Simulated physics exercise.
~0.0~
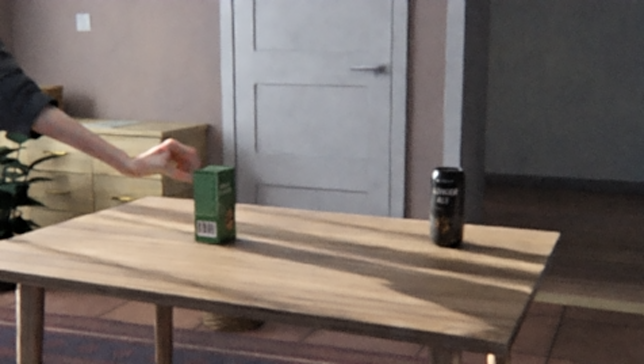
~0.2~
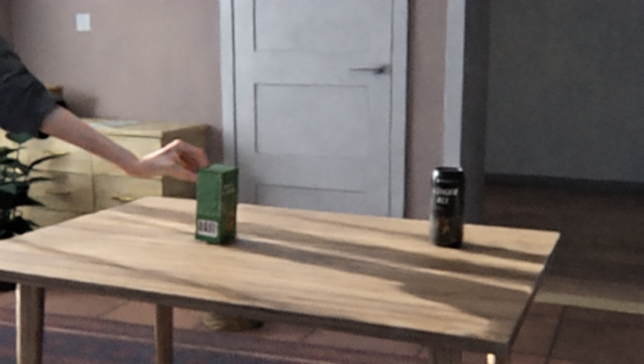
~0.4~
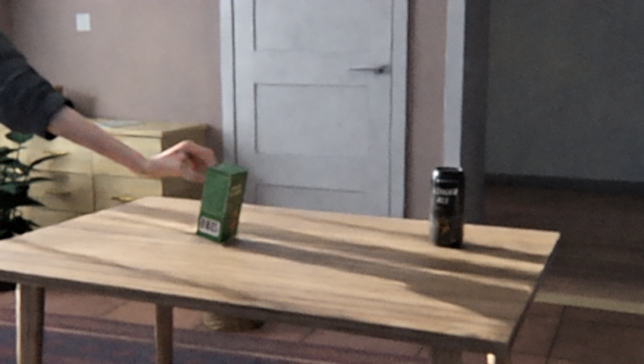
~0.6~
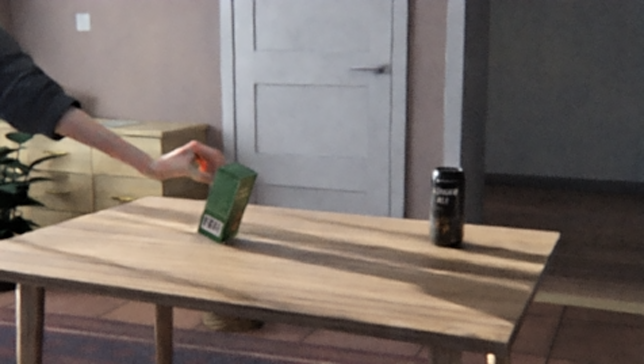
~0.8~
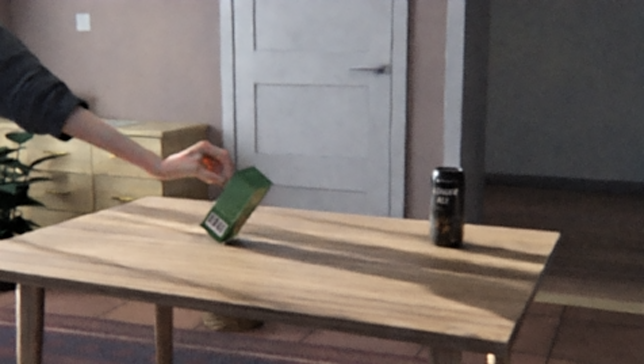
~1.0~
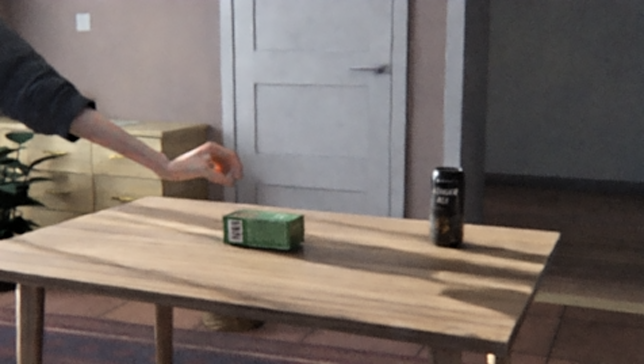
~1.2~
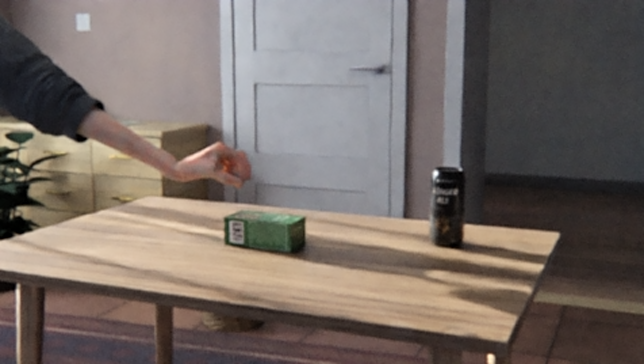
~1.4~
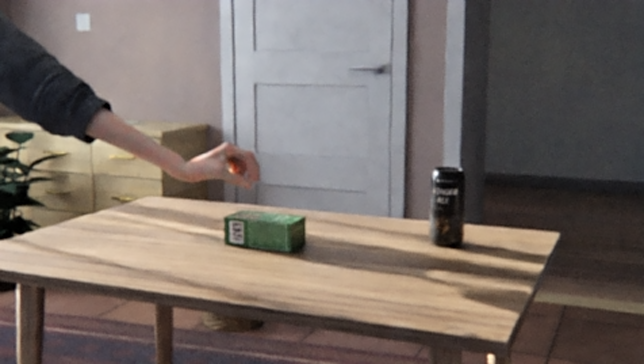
A hand reaches in from the left and pushes the upper part of an upright green carton on a wooden table, tilting it rightward until it topples onto its side, where it stays lying while a black can stands untouched to the right.
